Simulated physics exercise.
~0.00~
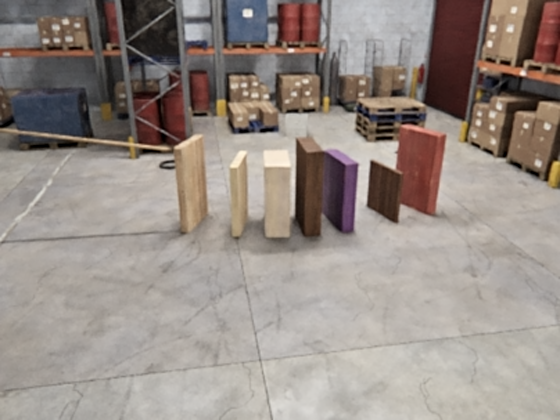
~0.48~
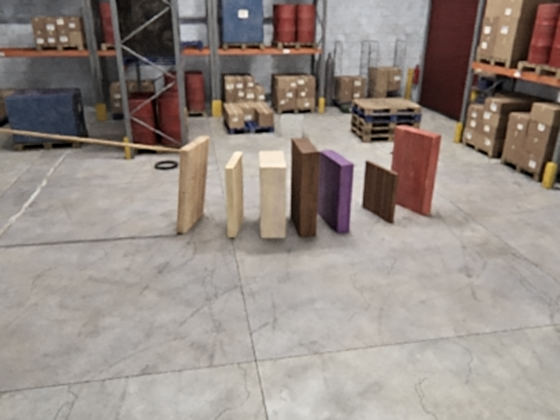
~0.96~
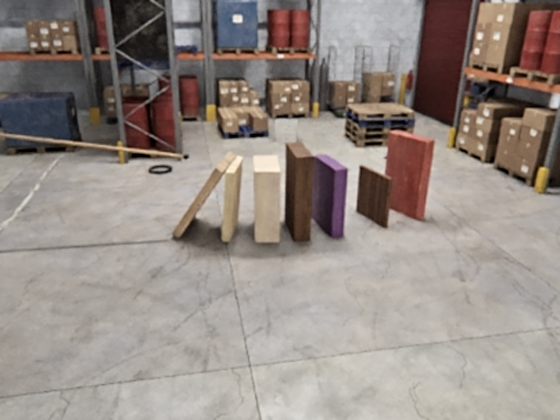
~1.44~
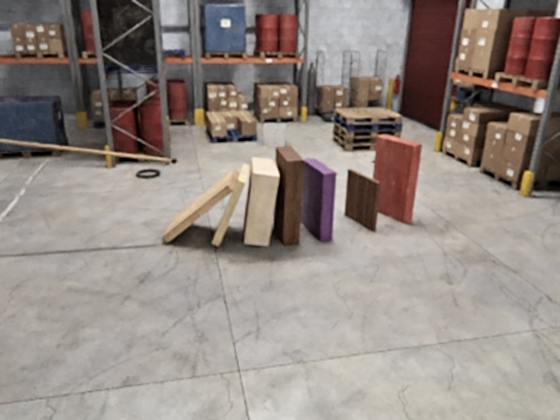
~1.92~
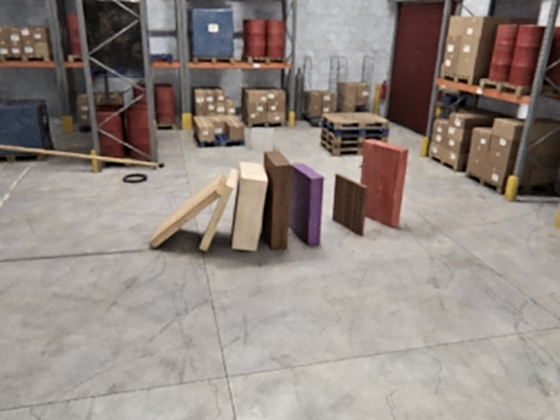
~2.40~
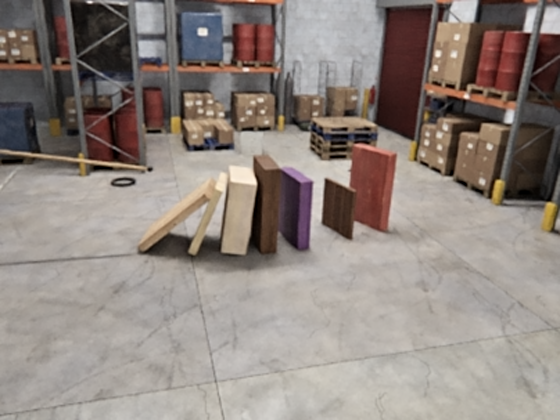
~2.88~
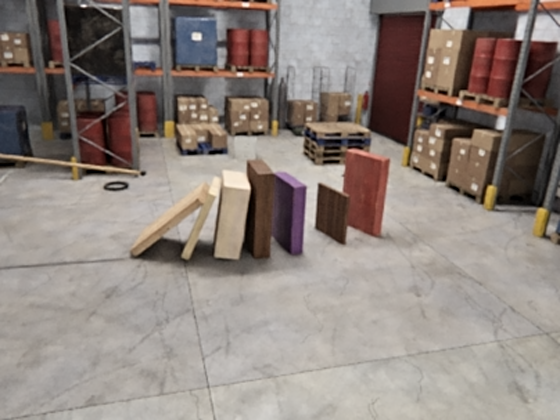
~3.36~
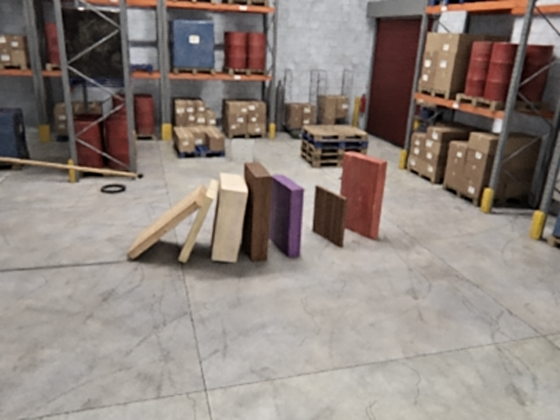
We see seven wooden boards standing in a curved row on a warehouse floor as a pole lies near the left end. The leftmost board tips right into the next, which leans against a pale thick board, while the purple and red boards stay standing.
